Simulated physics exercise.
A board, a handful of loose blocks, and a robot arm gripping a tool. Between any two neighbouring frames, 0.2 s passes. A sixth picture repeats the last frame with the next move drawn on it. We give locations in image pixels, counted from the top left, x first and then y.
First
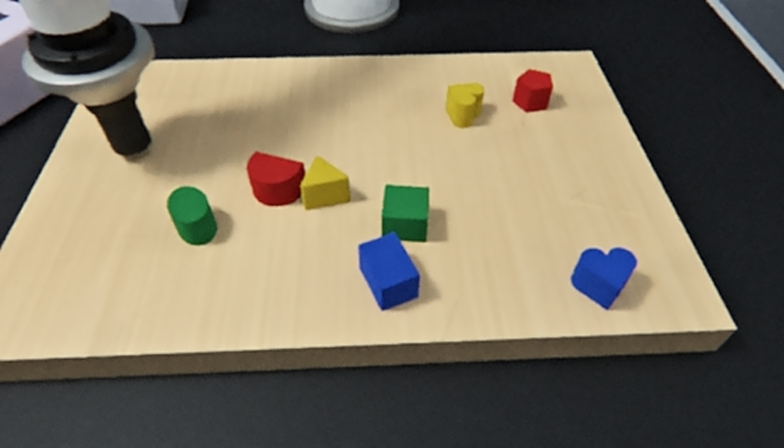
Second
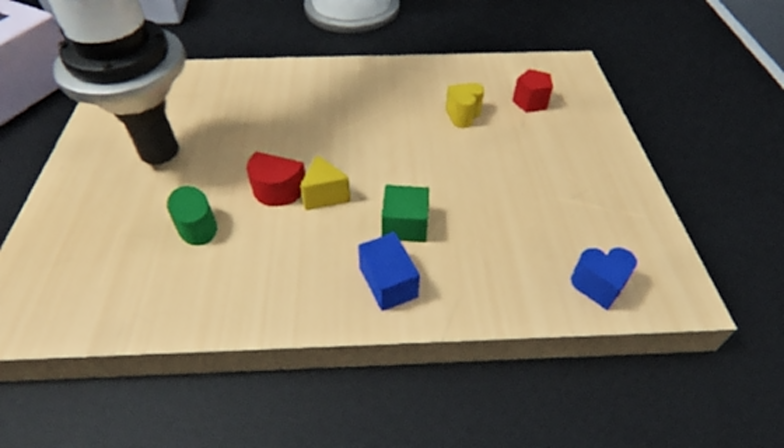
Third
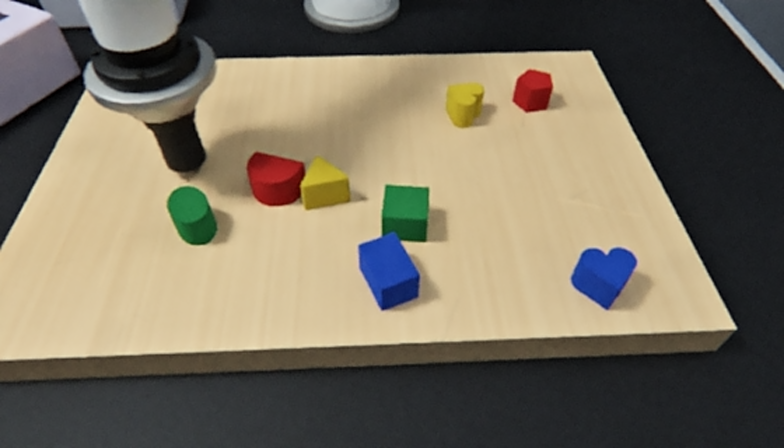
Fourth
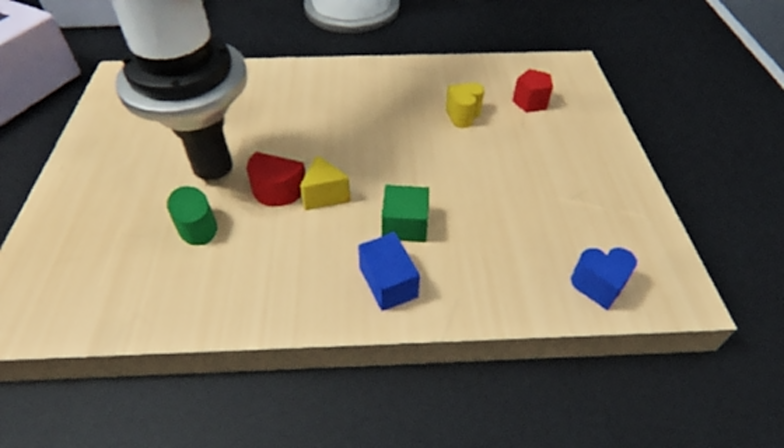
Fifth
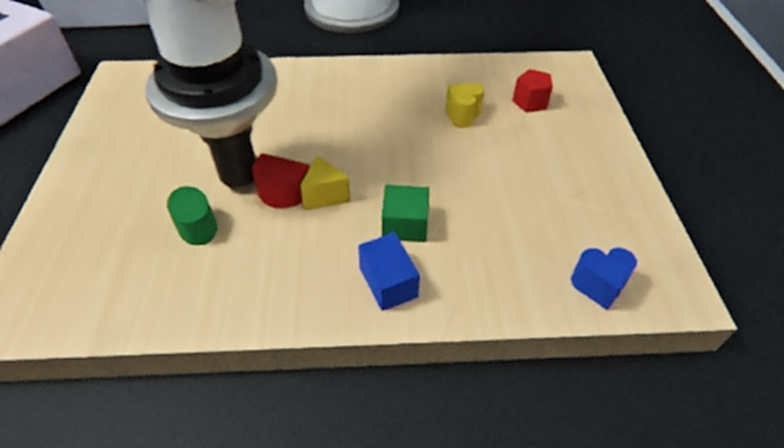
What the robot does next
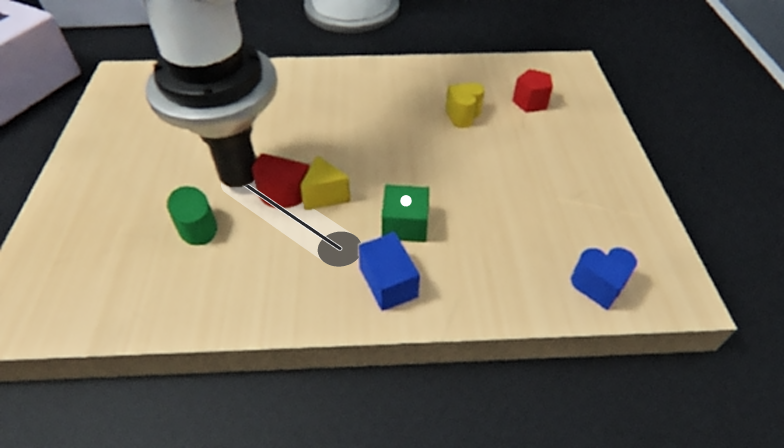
On a pale wooden board scattered with colourful blocks, a robot arm moved its dark-tipped tool to the right, past the green cylinder, and nudged the red D-shaped block slightly toward the yellow triangular one.
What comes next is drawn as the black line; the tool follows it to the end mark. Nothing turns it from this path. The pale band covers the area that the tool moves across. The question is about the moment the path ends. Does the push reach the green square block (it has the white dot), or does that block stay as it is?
At the end, its place is different.
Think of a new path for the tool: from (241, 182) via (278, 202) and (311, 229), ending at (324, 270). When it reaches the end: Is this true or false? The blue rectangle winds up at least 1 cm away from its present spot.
The statement is false.
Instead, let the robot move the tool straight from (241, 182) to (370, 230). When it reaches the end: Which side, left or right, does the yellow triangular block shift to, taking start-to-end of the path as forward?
Taking start-to-end as forward, the block's sideways shift goes to the left.
The drawn path runs from (241, 182) directly to (340, 249); the dot is on the green square block.
On the path given first. One third of the way, tool at (270, 194); red D-shaped block at (316, 183), turned 20° anticlockwise; yellow triangular block at (360, 177), turned 15° anticlockwise.
Two thirds of the way, tool at (304, 217); red D-shaped block at (355, 193), turned 55° anticlockwise; yellow triangular block at (389, 171), turned 40° anticlockwise; green square block at (412, 202), turned 15° clockwise.
At the end, tool at (339, 241); red D-shaped block at (380, 197), turned 105° anticlockwise; yellow triangular block at (396, 167), turned 55° anticlockwise; blue rectangle not moved; green square block at (427, 203), turned 15° clockwise.
